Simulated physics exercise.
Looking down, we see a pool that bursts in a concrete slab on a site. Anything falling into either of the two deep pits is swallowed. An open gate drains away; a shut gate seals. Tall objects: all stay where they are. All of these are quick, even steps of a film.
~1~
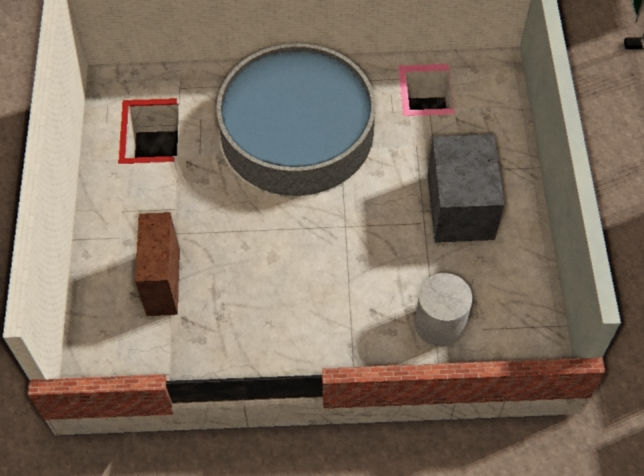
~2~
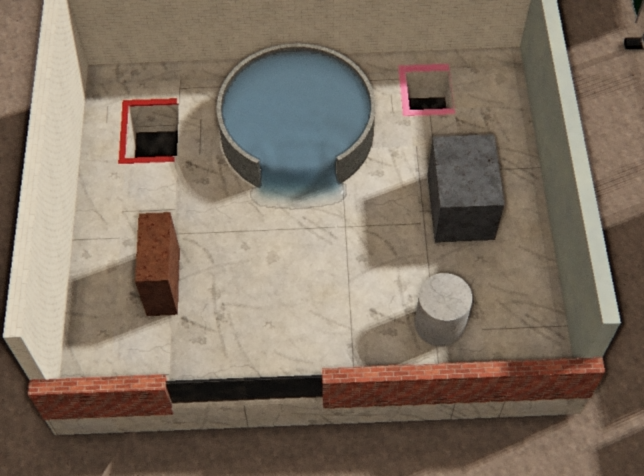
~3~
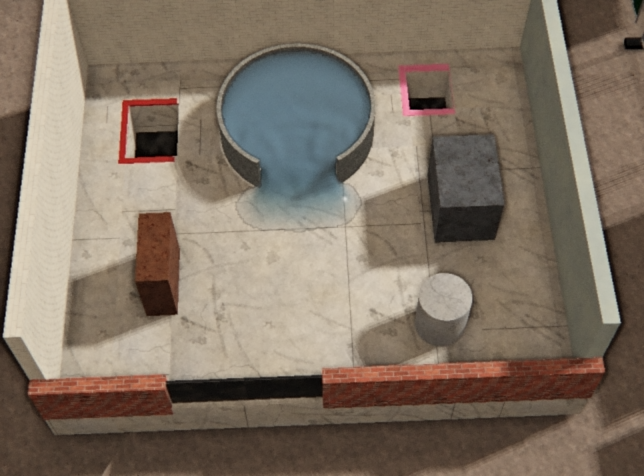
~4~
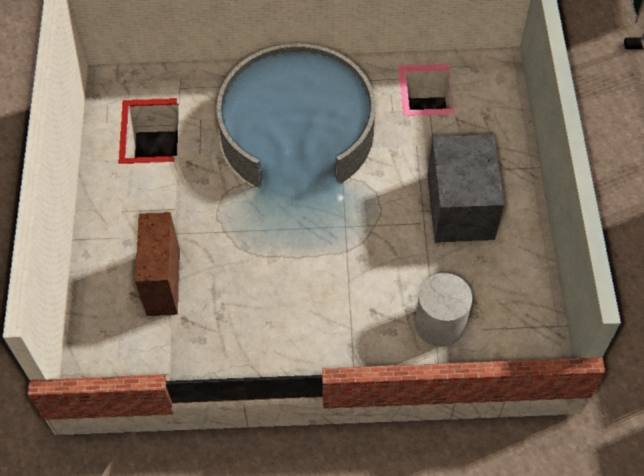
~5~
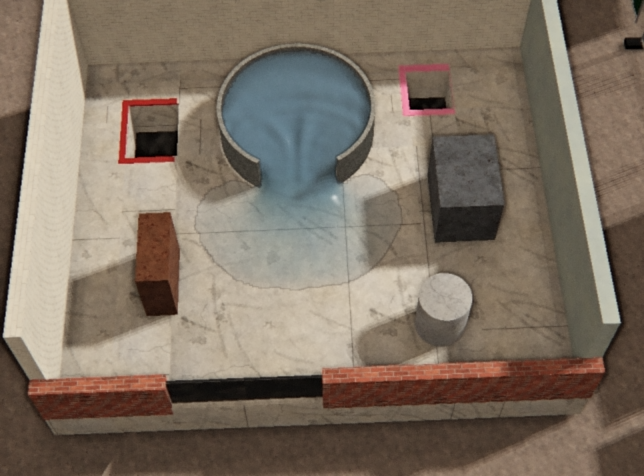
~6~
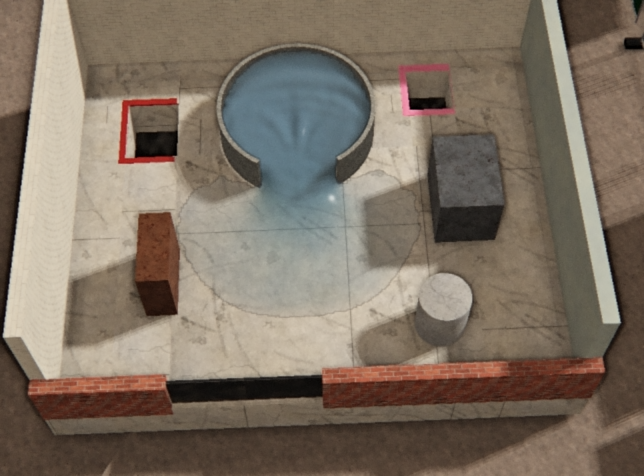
Round tank of blue water bursting open at its front edge, spilling a widening puddle across a walled slab among tall blocks.
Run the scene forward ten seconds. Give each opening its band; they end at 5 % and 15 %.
Result: Gate: Short of five per cent; pink pit: Short of five per cent; red pit: Inside five to fifteen per cent.
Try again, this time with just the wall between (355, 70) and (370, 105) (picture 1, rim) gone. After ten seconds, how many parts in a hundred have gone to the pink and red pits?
Estimates in per cent: Pink 50, red 0.
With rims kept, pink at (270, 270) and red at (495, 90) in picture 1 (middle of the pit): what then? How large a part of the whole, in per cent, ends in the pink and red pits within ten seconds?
Per cent, approx.: Pink 40, red 4.
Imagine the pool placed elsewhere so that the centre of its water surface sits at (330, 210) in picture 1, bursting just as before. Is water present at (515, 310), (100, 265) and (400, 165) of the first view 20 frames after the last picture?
Soaked - soaked - unflooded.
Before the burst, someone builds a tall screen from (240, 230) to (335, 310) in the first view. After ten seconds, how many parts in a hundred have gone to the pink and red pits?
The pink pit takes 8 per cent and the red pit 6 per cent.
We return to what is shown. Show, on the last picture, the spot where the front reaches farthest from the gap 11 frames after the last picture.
Somewhere about (71, 398).
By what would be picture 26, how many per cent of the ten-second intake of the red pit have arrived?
I'd put it at about 0 per cent.
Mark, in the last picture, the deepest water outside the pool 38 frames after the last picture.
(71, 398).
A moment on, water covers 35 % of the floor; the gate 0 %, the pink pit 0 %, the red pit 0 %.
Next, water covers 40 % of the floor; the gate 0 %, the pink pit 0 %, the red pit 0 %.
Then, water covers 50 % of the floor; the gate 0 %, the pink pit 0 %, the red pit 0 %.
Later, water covers 75 % of the floor; the gate 0 %, the pink pit 0 %, the red pit 2 %.
In the end, water covers 100 % of the floor; the gate 0 %, the pink pit 2 %, the red pit 11 %.
